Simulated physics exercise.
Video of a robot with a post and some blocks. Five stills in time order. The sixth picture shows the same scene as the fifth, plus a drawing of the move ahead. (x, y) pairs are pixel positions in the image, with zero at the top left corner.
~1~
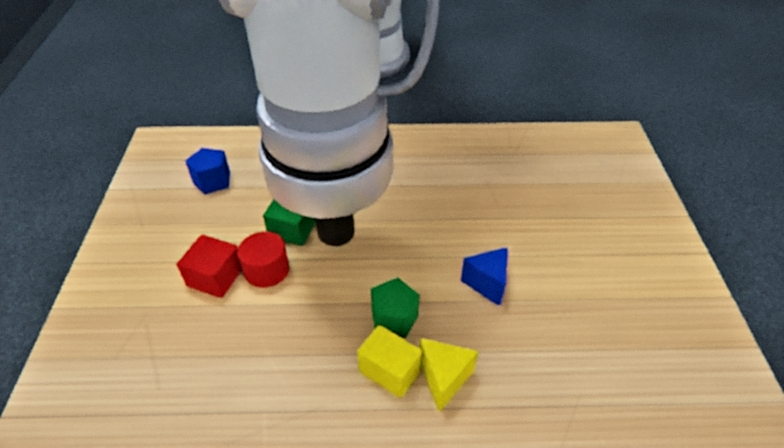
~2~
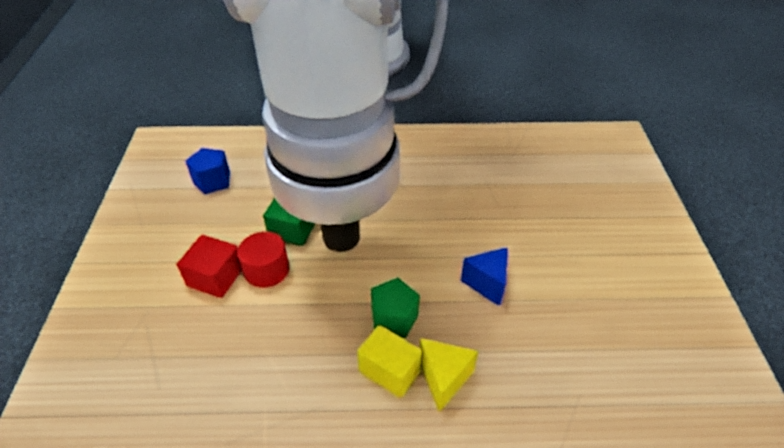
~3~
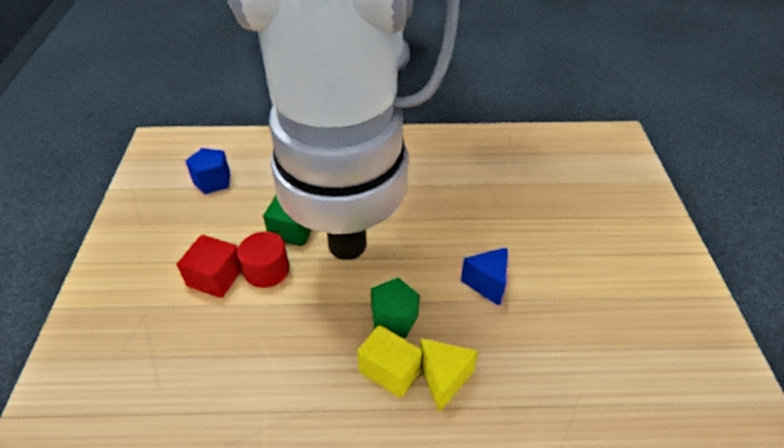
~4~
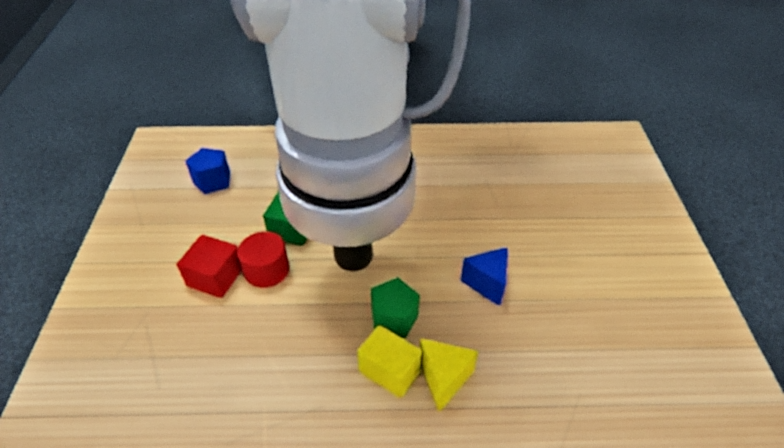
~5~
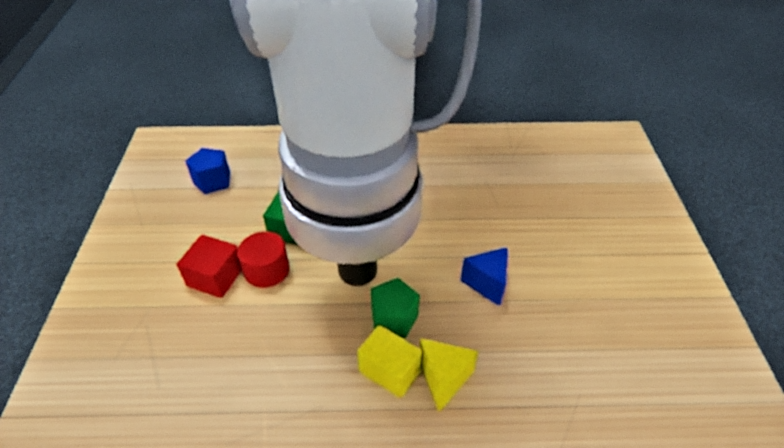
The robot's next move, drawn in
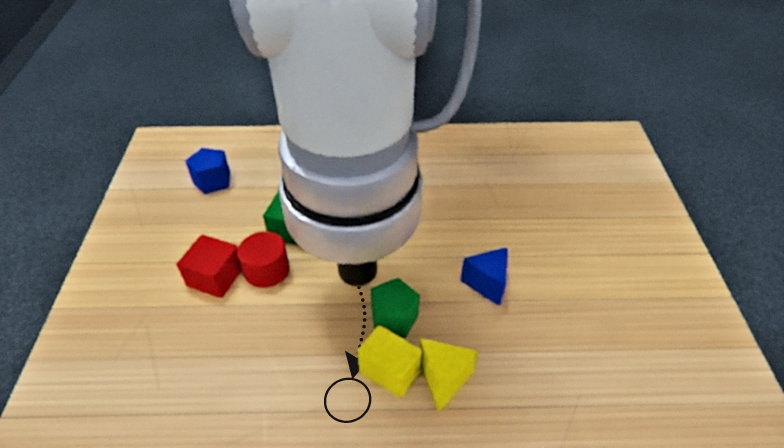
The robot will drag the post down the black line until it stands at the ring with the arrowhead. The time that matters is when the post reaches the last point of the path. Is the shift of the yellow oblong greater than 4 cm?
I expect not.
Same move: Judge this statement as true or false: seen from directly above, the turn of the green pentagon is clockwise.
It is false.
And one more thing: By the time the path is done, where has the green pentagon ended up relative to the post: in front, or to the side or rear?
Beside or behind it.
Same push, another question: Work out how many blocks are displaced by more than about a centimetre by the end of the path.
By the end of the path, two blocks have moved more than about a centimetre.
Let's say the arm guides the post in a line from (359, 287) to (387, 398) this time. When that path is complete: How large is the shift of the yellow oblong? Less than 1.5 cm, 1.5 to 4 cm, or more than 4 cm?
The displacement of the yellow oblong is above 4 cm.
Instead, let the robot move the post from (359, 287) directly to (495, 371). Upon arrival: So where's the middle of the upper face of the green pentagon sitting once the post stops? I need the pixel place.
Expect it around (526, 397).
Path on the board, from (359, 287) via (362, 339), ending at (348, 400).
The first path, step by step. One third of the way, post at (364, 307); green pentagon at (405, 311), turned 45° anticlockwise.
Two thirds of the way, post at (356, 344); yellow oblong at (396, 365); green pentagon at (406, 314), turned 55° anticlockwise.
At the end, post at (346, 386); yellow oblong at (400, 375), turned 25° anticlockwise; green pentagon at (406, 314), turned 55° anticlockwise; yellow triangle in place.
